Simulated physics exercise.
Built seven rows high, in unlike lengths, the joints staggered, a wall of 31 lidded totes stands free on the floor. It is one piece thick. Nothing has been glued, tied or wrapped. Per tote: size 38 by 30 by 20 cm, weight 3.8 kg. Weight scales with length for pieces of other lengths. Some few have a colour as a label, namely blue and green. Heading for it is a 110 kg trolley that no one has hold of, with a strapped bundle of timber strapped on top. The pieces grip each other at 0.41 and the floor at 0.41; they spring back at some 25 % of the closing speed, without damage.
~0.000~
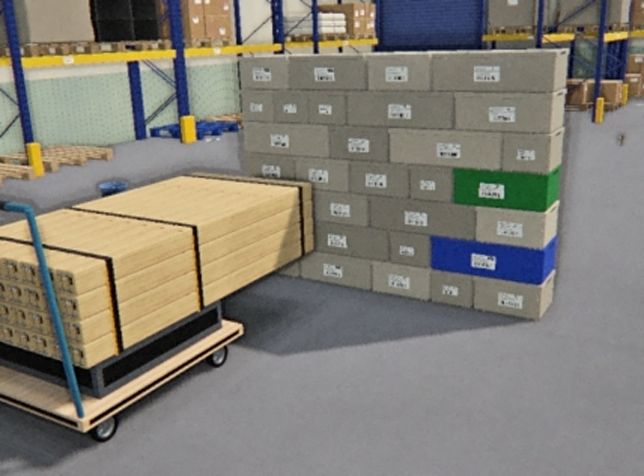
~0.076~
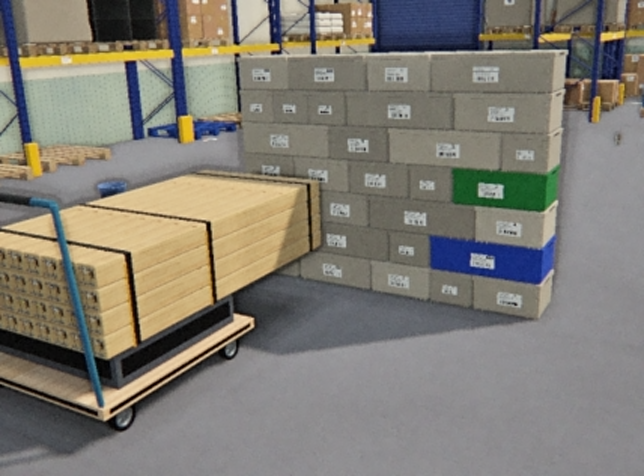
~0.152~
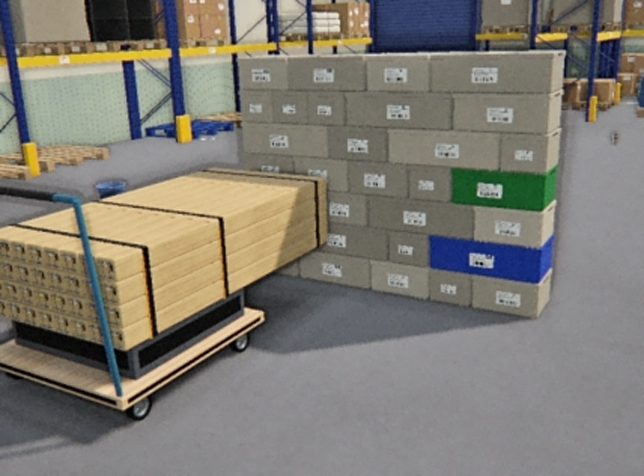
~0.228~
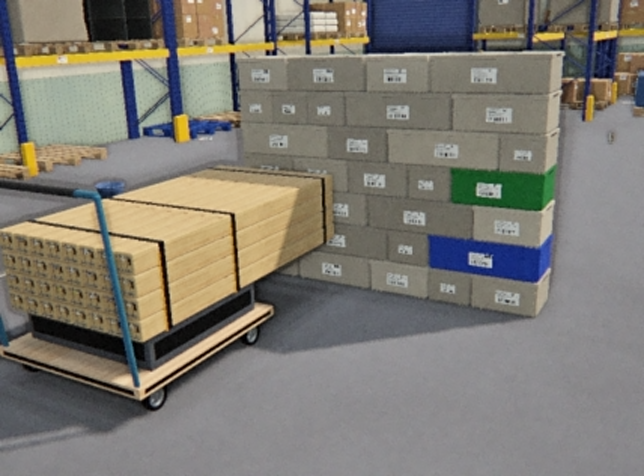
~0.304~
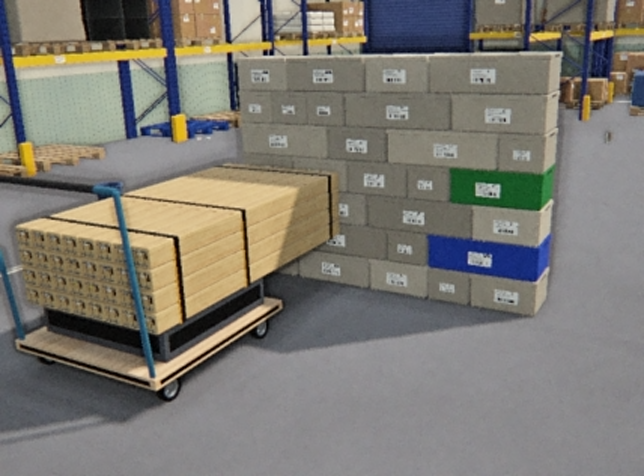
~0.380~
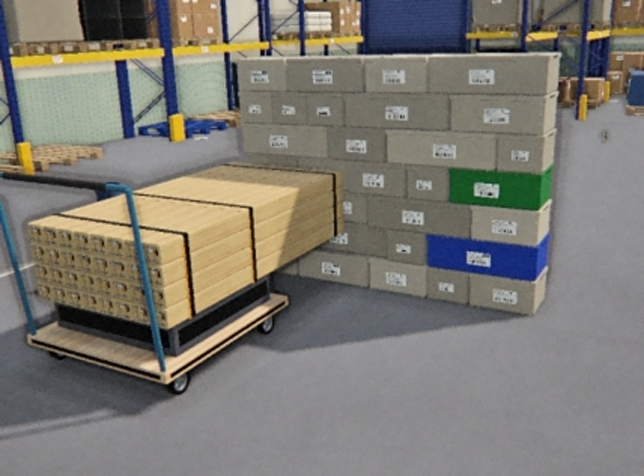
A wall of staggered grey blocks, one green and one blue near its right end, stands on the grey floor of a warehouse, seen from slightly above with racks behind. At left, a flat trolley with a blue handle carries strapped, pale tan lengths, with nobody holding it. The trolley rolls rightward until its load meets the wall's face, while the camera drifts very slightly.
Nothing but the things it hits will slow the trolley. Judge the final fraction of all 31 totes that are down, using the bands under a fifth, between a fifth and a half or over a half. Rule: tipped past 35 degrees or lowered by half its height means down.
The fraction down is under a fifth.
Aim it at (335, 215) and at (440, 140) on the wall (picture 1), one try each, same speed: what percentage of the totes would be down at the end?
Around 0% first, then around 50%.
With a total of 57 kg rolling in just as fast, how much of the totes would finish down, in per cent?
Roughly 0 per cent would finish down.
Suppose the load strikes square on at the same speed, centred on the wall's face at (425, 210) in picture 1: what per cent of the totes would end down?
Estimate: About 0 %.
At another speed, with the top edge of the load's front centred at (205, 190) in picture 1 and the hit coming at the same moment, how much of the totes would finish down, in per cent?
I'd say some 70 per cent end up down.
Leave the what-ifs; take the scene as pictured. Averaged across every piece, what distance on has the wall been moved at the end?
On average the pieces shift about 5 cm.
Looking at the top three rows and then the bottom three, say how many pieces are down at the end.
0 and 0.
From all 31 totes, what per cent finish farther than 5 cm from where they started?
That makes 30 percent.
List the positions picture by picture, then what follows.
In the first picture (pixels give the middle of a visible side; the camera moves round a little), load (307, 206) 34 cm short of the wall; green tote (498, 190); blue tote (484, 261); none has stirred.
Load (315, 202) 26 cm short of the wall; green tote (497, 190), in the second picture.
Load (322, 199) 17 cm short of the wall; green tote (496, 190), in the third picture.
Load (329, 196) 9 cm short of the wall; green tote (495, 190), in the fourth picture.
Load (335, 193) just touching; green tote (494, 190), in the fifth picture.
Load (339, 191) 53 mm into the wall's line; green tote (493, 190); blue tote (479, 258); movement in 6 of them, in the sixth picture.
After 0.44 s, load 9 cm past the wall's line, still rolling; none of the 31 totes down, 9 disturbed.
After 0.50 s, load 12 cm past the wall's line, still rolling; none of the 31 totes down, 12 disturbed.
After 0.64 s, load 16 cm past the wall's line, still rolling; none of the 31 totes down, 14 disturbed.
In the end (1.5 s), load 15 cm past the wall's line, stopped; none of the 31 totes down, 14 disturbed; green tote unmoved; blue tote unmoved. That is 0 per cent. From the last view, middles, green tote near (500, 184), blue tote near (487, 251).
